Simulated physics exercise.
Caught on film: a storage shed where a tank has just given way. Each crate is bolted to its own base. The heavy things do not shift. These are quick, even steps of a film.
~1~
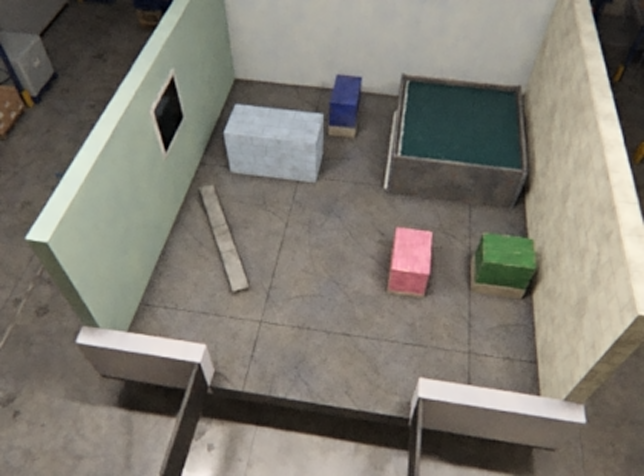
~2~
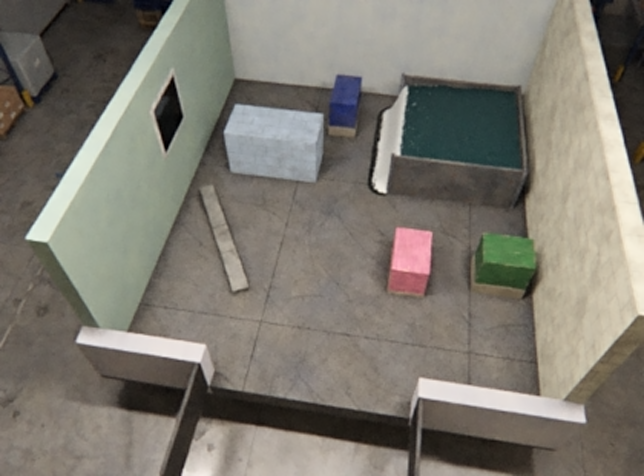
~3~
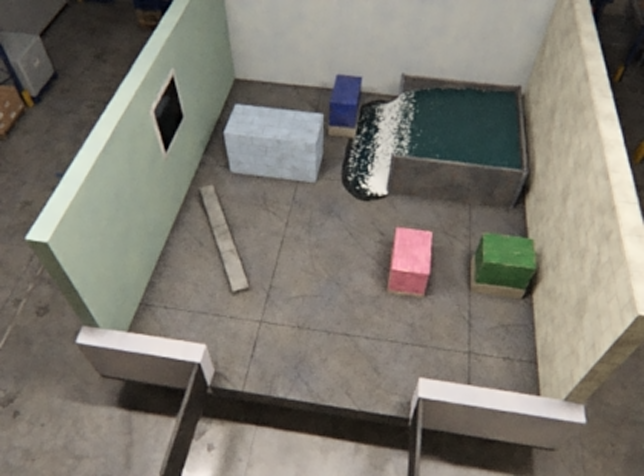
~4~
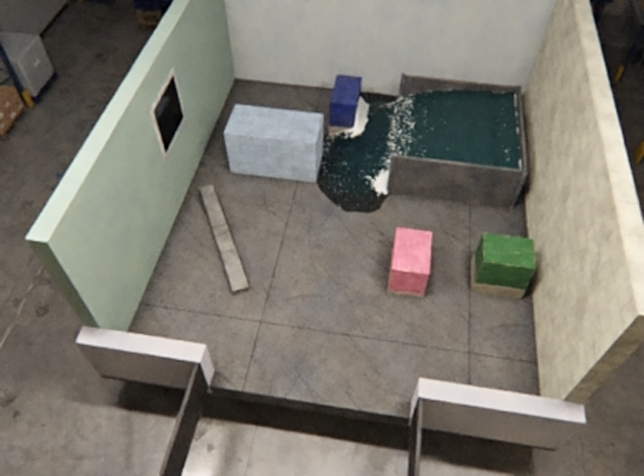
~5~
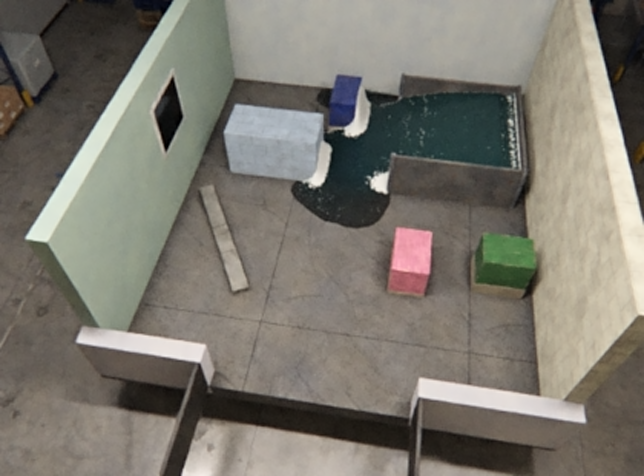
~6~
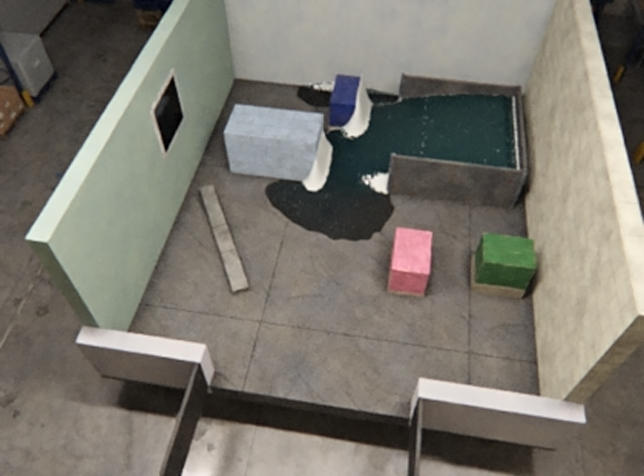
In a storage shed, a tank of dark green water gives way on its left side, and the water pours out across the floor, reaching the blue box and pale block, then spreading around them and toward the viewer.
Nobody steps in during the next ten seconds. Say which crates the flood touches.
In the end: The blue crate is wetted; the pink crate is wetted; the green crate escapes dry.
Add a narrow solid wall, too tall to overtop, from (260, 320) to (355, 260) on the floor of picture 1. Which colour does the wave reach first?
The crate marked blue.
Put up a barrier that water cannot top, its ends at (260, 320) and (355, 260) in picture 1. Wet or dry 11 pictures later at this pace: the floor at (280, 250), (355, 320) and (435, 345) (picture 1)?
In turn: Under water, clear, no water.
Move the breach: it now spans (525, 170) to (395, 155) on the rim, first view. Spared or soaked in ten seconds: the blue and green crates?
In short: Blue escapes it; green gets wet.
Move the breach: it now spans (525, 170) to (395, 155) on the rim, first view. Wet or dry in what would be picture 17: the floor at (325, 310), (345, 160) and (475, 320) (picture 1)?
As listed: Flooded, free of water, under water.
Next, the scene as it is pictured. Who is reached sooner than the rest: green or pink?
It is the pink-painted one.
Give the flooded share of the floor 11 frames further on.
Roughly 65 per cent.
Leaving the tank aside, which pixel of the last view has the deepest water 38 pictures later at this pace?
Around (235, 81).
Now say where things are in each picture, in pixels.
In the first picture, the tank at (459, 123) is whole and still.
In the second picture, the front is at (395, 109), out from the gap at (397, 137).
In the third picture, water pours out at (396, 140) and has run to (377, 104).
In the fourth picture, water pours out at (396, 141) and has run to (370, 93).
In the fifth picture, water pours out at (396, 142) and has run to (332, 89).
In the sixth picture, the front is at a hidden place, out from the gap at (396, 142).
A moment on, water covers 35 % of the floor; the blue crate water round its plinth, the pink crate not reached, the green crate not reached.
Next, water covers 65 % of the floor; the blue crate water round its plinth, the pink crate water round its plinth, the green crate not reached.
Then, water covers 80 % of the floor; the blue crate water round its plinth, the pink crate water round its plinth, the green crate water round its plinth.
Later, water covers 90 % of the floor; the blue crate water round its plinth, the pink crate water round its plinth, the green crate water round its plinth.
In the end, water covers 100 % of the floor; the blue crate was topped, the pink crate was topped, the green crate stayed above the water.
